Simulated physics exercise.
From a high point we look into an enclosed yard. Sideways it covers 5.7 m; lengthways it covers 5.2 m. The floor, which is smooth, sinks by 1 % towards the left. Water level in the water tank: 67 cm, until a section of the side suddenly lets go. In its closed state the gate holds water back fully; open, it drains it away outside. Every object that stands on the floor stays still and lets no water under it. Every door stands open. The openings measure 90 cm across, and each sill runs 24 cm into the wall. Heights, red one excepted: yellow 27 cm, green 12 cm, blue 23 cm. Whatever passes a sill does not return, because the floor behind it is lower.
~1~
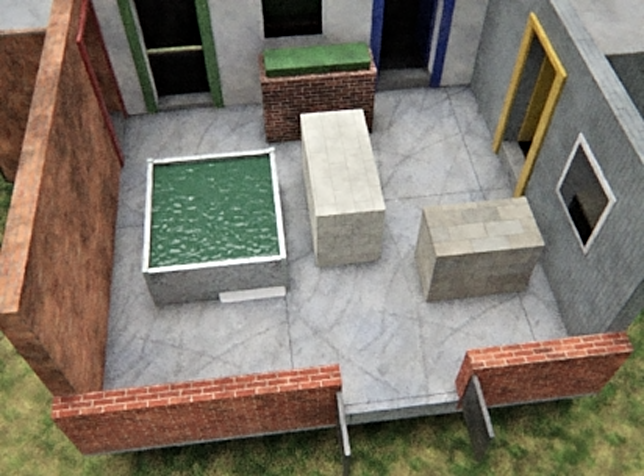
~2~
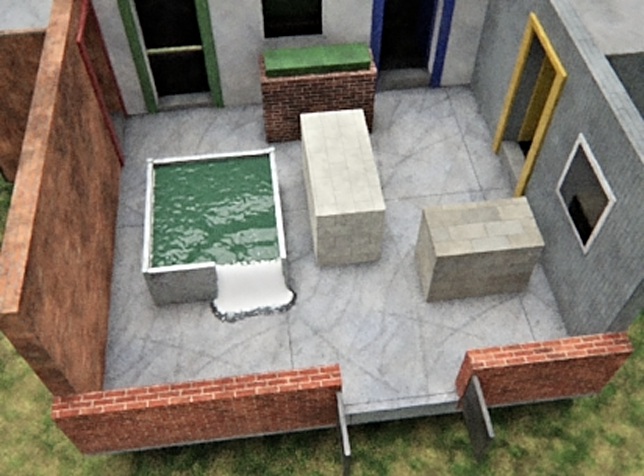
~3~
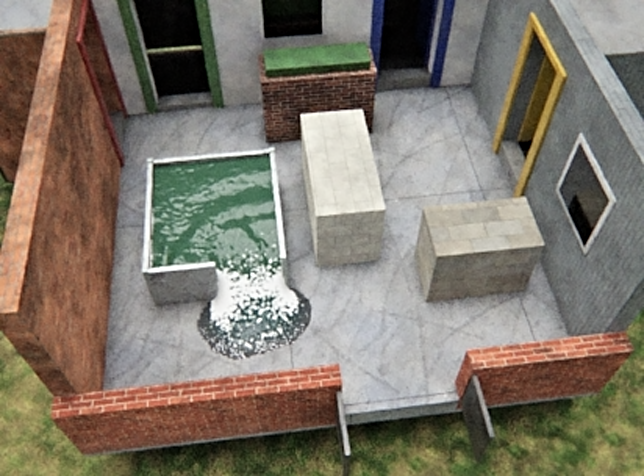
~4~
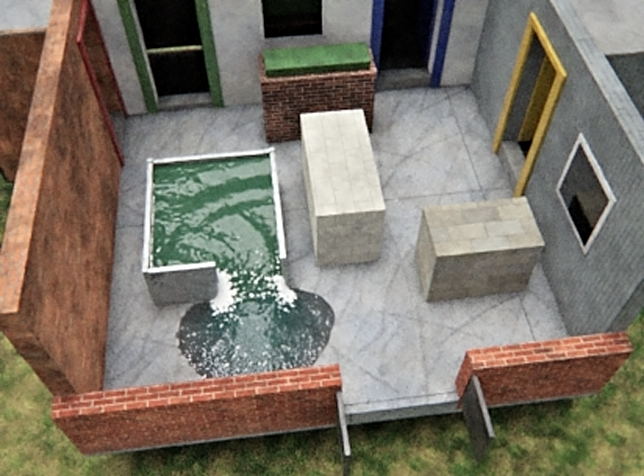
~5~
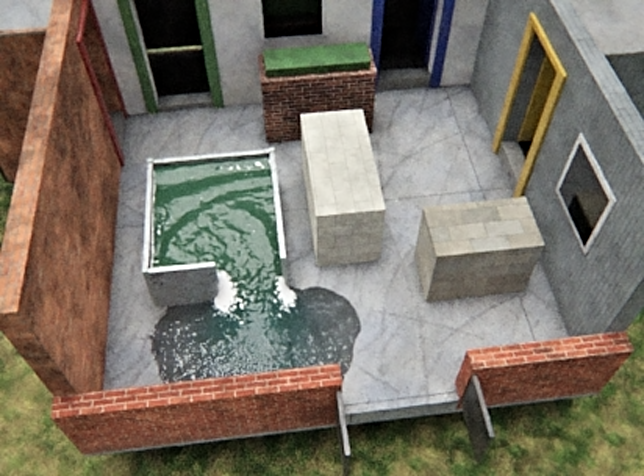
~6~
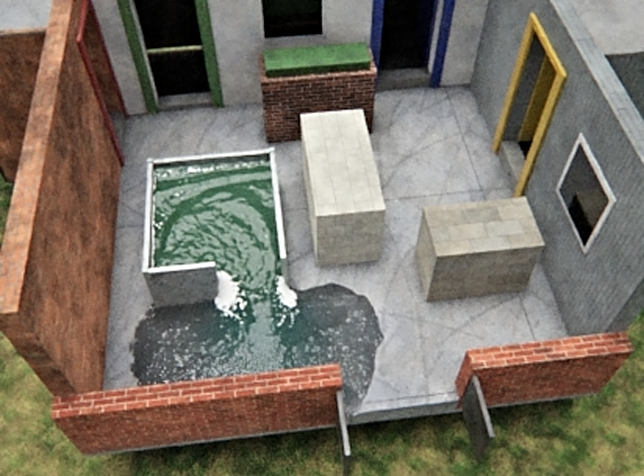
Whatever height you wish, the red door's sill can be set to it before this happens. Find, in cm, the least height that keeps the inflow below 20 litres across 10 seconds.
The least height is about 10.5 cm.
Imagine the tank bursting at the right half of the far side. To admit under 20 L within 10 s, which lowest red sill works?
Then something near 25 cm.
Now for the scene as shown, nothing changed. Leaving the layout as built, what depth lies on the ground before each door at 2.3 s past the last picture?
At the yellow door the depth is 0 cm, at green 0 cm, at red 0 cm and at blue 0 cm.
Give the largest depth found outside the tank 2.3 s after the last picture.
Up to some 28 cm.
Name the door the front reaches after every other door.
Door: Blue.
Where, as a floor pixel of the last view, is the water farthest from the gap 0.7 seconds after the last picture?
Lab note: Front tip approx. at (455, 380).
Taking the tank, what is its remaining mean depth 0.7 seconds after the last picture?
About 45 centimetres.
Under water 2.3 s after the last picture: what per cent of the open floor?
Wet share: Around 40 %.
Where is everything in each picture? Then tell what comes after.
The water tank at (214, 210) is whole and still, 67 cm deep; the red door at (106, 89) is dry, in the first picture.
The gap is at (251, 280), the front 0.3 m out at (224, 314); the back of the water tank holds 67 cm, in the second picture.
Water pours out at (252, 283) and has run 0.8 m, to (235, 351); about 10 cm deep outside, 67 cm at the back, in the third picture.
The gap is at (252, 283), the front 1.3 m out at a hidden place; the back of the water tank holds 67 cm, in the fourth picture.
Water pours out at (252, 283) and has run 1.6 m, to a hidden place; about 6 cm deep outside, 61 cm at the back, in the fifth picture.
The gap is at (252, 283), the front 1.8 m out at a hidden place; the back of the water tank holds 56 cm; 3.3 m in a straight line remain to the red door at (106, 89), in the sixth picture.
Then, 0.7 s after the last picture water covers 20 % of the floor, deepest (40 cm) near (257, 390); it has not reached the red door.
Then, 2.3 s after the last picture water covers 40 % of the floor, deepest (28 cm) near (102, 423); it has not reached the red door.
Then, 9.3 s after the last picture water covers 95 % of the floor, deepest (12 cm) near (126, 121); 11 cm at the red door, 1 litre in over its 18 cm sill.
At the red door as built, the water peaked near 12 cm, 3.9 s after the last picture.
Run again over the same 10 s with other heights there, 26 litres in over 9.5 cm, 10 litres over 12.5 cm. The limit of 20 litres is kept from about 10.5 cm up.
